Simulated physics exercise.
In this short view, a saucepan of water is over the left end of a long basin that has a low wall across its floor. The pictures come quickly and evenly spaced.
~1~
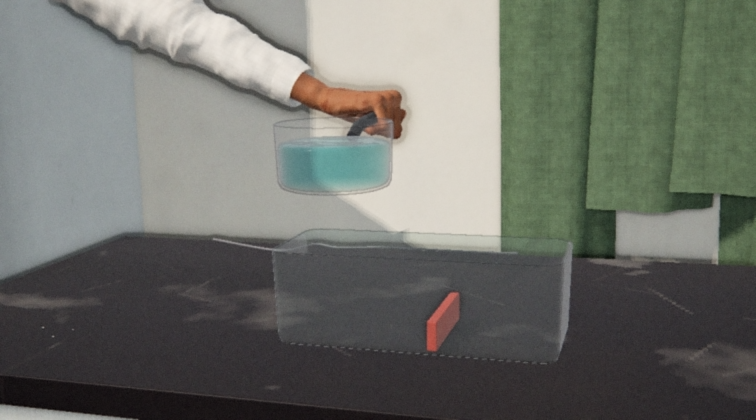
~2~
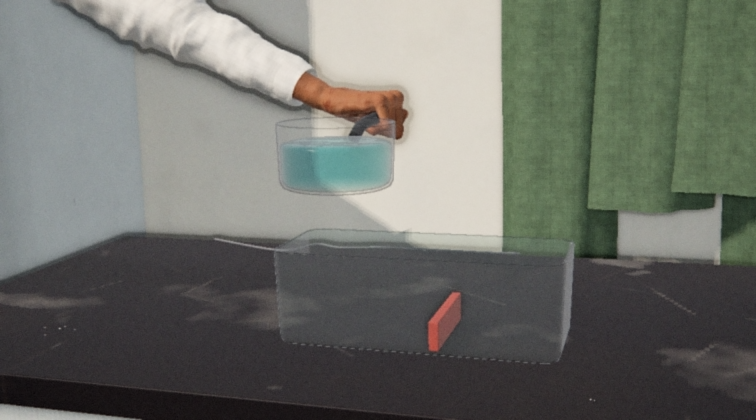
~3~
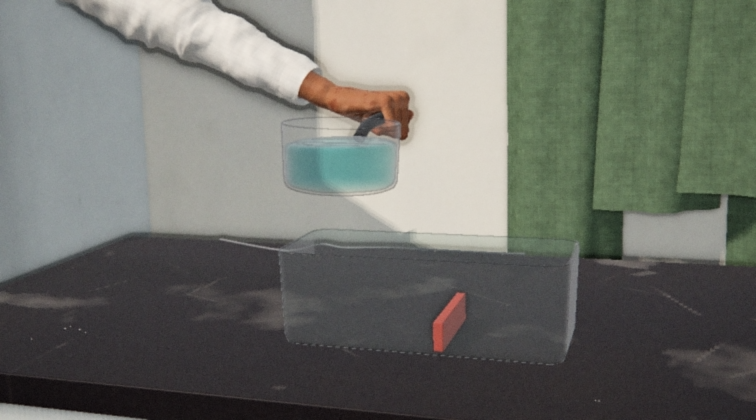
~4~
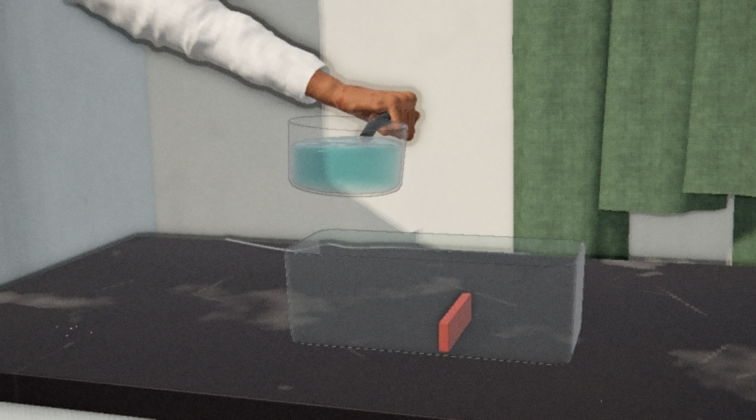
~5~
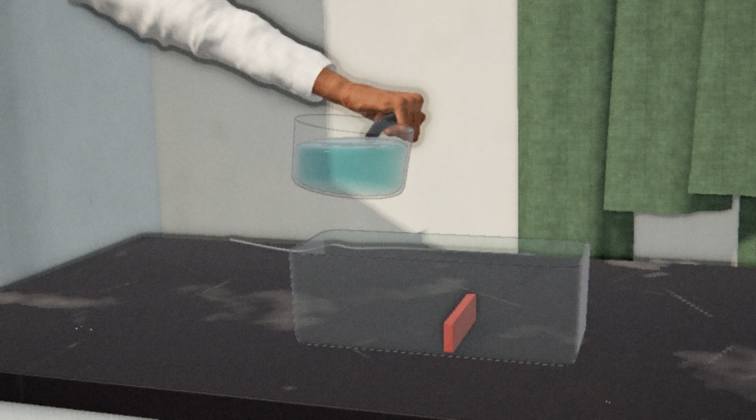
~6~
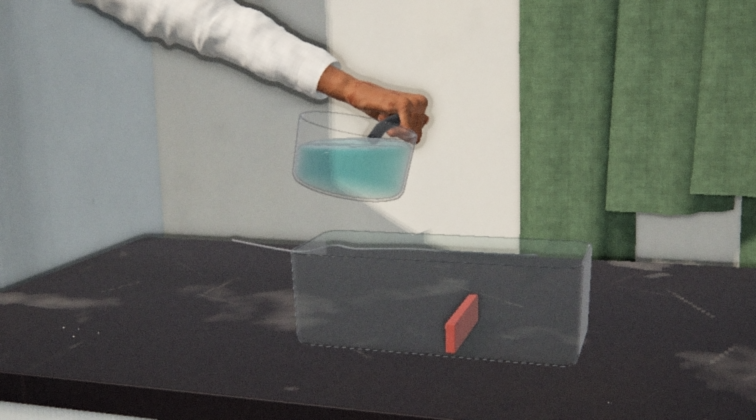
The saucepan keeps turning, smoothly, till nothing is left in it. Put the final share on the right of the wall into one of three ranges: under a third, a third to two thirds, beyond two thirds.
Range: A third to two thirds.
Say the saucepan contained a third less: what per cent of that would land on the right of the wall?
Estimate: Around 15 per cent.
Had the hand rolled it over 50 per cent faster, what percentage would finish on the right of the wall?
Around 35 in a hundred.
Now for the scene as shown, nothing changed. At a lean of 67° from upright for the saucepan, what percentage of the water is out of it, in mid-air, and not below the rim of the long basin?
Estimate: Some 25 per cent.
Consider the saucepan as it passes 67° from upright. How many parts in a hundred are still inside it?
About 60 % remains.
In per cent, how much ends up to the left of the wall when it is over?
55 in a hundred.
A moment on, the saucepan is tipped part way and 60 per cent is still to pour, 6 is left of the wall and 8 right of it.
Next, the saucepan is tipped right over and 8 per cent is still to pour, 44 is left of the wall and 43 right of it.
Then the saucepan is tipped right over and 0 per cent is still to pour, 56 is left of the wall and 44 right of it.
Later the saucepan is tipped right over and 0 per cent is still to pour, 56 is left of the wall and 44 right of it.
At rest 56 per cent lies left of the wall, 44 right of it and 1 outside.
